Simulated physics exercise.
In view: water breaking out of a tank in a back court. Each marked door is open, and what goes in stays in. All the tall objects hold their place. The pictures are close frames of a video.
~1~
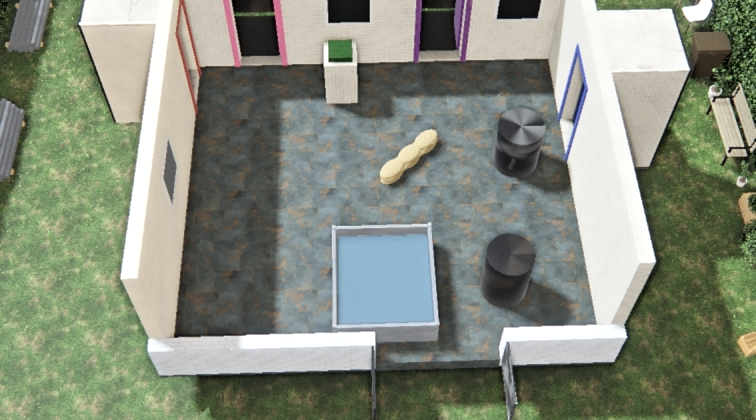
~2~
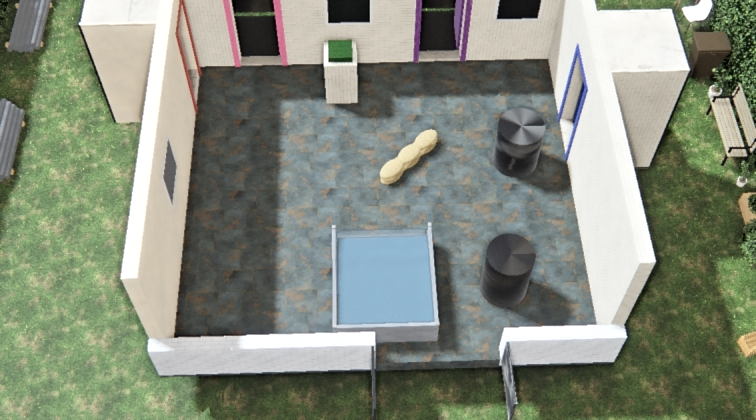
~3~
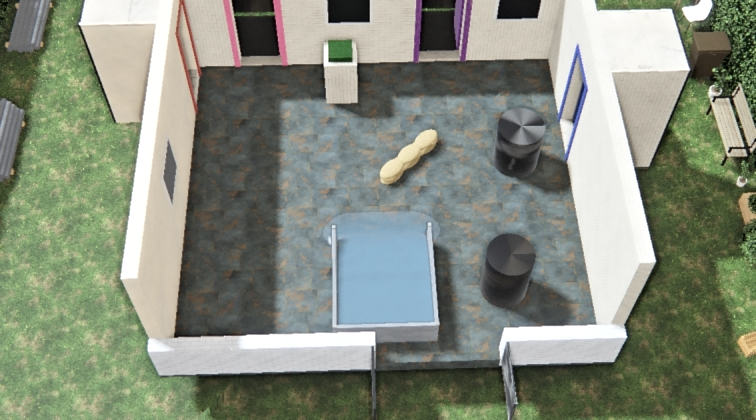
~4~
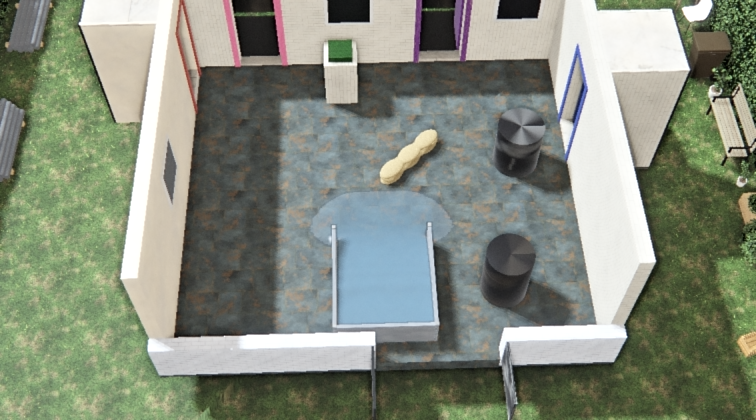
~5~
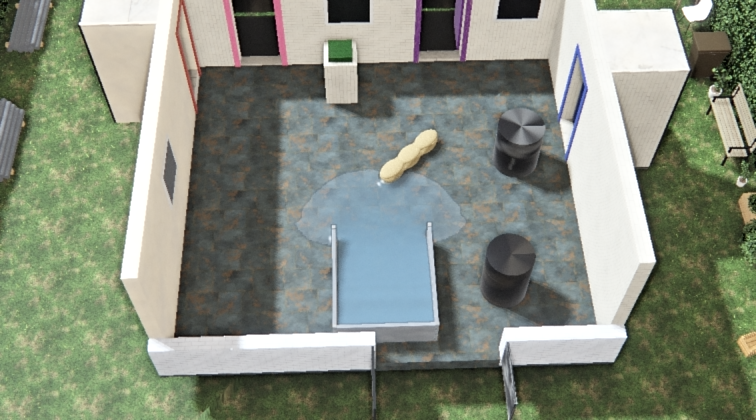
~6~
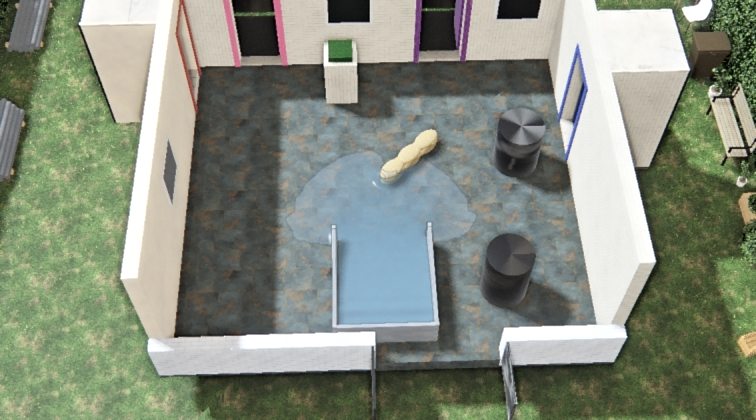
Water sits still in a square tank in a walled court, near two dark cylinders and a pale, lumpy object. The tank's far side opens and the water pours out across the patterned floor, fanning wider in a rounded sheet until its edge reaches the pale object.
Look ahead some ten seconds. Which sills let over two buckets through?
In the end: The pink door lets in a lot; the purple door admits no more than that; the red door admits no more than that; the blue door admits no more than that.
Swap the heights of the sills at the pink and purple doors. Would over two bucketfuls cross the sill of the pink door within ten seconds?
My reading: The pink door passes that mark.
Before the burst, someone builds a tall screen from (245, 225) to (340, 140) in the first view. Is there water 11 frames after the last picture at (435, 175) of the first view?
At that place: Awash.
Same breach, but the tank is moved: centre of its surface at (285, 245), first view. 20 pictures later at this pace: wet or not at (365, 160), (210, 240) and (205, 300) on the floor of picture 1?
In turn: Covered, no water, dry.
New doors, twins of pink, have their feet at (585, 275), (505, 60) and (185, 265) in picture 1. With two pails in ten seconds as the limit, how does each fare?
One after the other: Holds, goes over, keeps below it.
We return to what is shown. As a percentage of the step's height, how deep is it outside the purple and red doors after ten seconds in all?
In turn 50 and 10 per cent.
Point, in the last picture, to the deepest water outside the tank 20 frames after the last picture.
At about (201, 71).
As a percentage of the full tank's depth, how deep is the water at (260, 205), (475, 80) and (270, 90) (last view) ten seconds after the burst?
Roughly 6, 6 and 6 per cent, in turn.
A moment on, water covers 20 % of the floor; the pink door not reached, the purple door not reached, the red door not reached, the blue door not reached.
Next, water covers 40 % of the floor; the pink door not reached, the purple door not reached, the red door not reached, the blue door not reached.
Then, water covers 55 % of the floor; the pink door over two buckets in, the purple door wet at the sill, nothing in, the red door wet at the sill, nothing in, the blue door wet at the sill, nothing in.
Later, water covers 65 % of the floor; the pink door far over two buckets in, the purple door under two buckets in, the red door wet at the sill, nothing in, the blue door wet at the sill, nothing in.
In the end, water covers 90 % of the floor; the pink door far over two buckets in, the purple door under two buckets in, the red door wet at the sill, nothing in, the blue door wet at the sill, nothing in.
